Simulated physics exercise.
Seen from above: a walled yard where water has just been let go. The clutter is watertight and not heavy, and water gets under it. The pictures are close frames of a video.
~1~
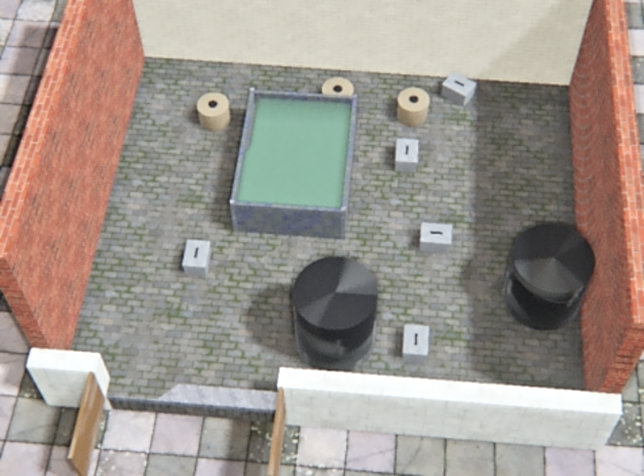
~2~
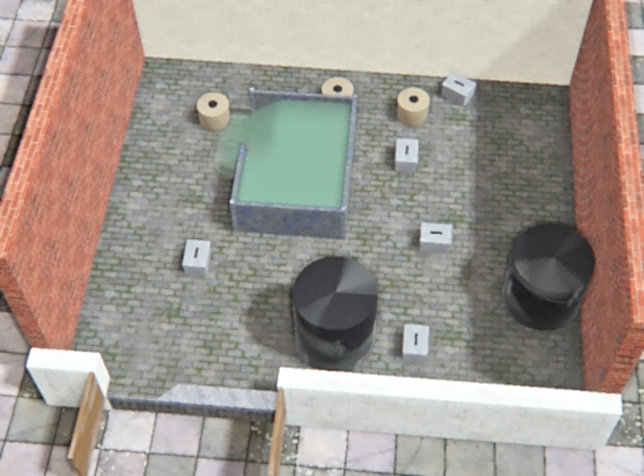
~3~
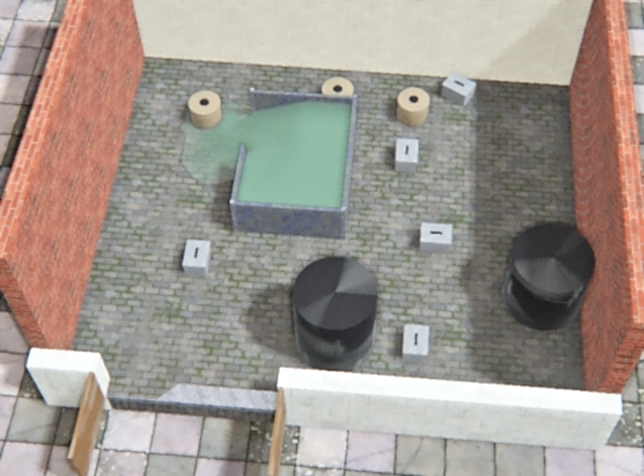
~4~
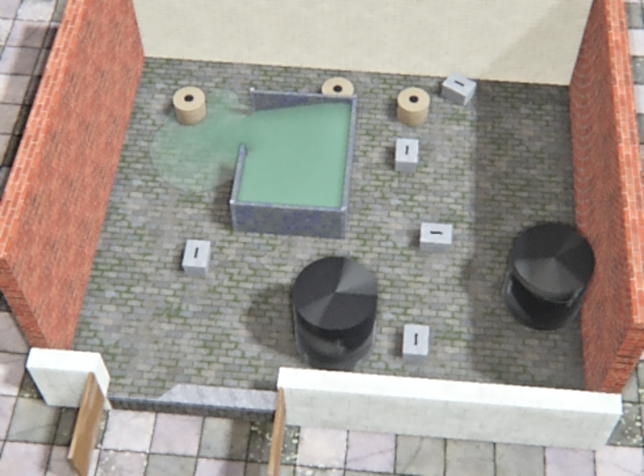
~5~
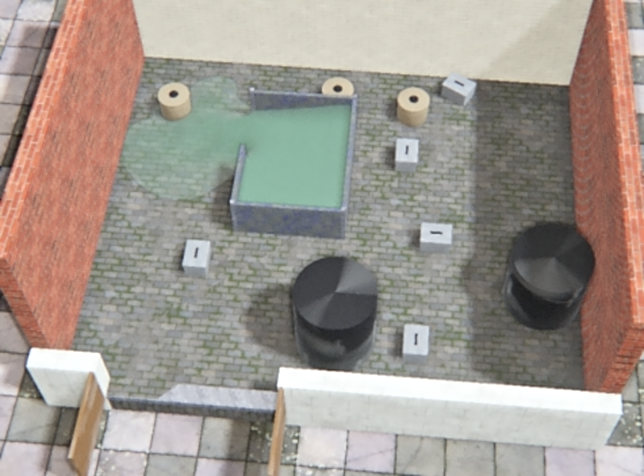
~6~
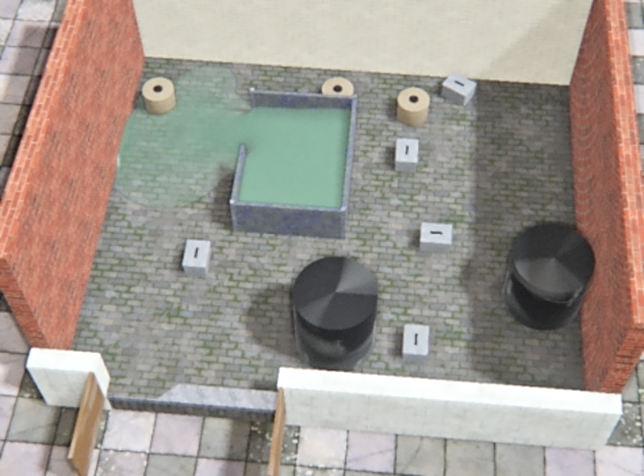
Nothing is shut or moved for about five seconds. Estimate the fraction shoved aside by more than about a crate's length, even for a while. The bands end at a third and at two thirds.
Share: One to two thirds.
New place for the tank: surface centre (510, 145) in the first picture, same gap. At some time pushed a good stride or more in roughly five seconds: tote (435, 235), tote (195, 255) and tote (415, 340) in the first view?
In that order: Never so far, yes, no.
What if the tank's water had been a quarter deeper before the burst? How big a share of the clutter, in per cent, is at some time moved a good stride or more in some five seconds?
Close to 60 %.
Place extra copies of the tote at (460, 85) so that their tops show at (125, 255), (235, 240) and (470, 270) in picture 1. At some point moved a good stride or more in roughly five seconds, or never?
In that order: Swept aside, never so far, no.
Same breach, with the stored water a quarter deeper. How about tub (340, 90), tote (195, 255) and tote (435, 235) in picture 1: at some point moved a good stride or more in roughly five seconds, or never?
One after the other: Swept aside, that far or more, less than that.
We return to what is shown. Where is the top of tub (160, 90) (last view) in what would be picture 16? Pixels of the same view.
Near (190, 48).
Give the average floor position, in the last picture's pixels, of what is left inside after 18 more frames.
Around (382, 177).
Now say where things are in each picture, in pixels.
A tub at (213, 104), on the bottom; a tote at (407, 150) rests on the ground; 0 of 8 have shifted, in the first frame.
A tub at (213, 104) rests on the ground; a tote at (407, 150) rests on the ground; 0 of 8 have shifted, in the second frame.
A tub at (204, 102), on the bottom, close to its start; a tote at (407, 150), on the bottom; 1 of 8 have shifted, in the third frame.
A tub at (189, 98), on the bottom, a stride from its start; a tote at (407, 150), on the bottom; 1 of 8 have shifted, in the fourth frame.
A tub at (173, 94) rests on the ground, a stride from its start; a tote at (407, 150) rests on the ground; 1 of 8 have shifted, in the fifth frame.
A tub at (158, 89), on the bottom, a stride from its start; a tote at (407, 150), on the bottom; 1 of 8 have shifted, in the sixth frame.
A moment on, 1 of 8 are well off their spots; 1 afloat.
Next, 1 of 8 are well off their spots; 1 afloat.
Later, 2 of 8 are well off their spots; 1 afloat.
In the end, 5 of 8 are well off their spots, and 5 have been at some point; 0 afloat.
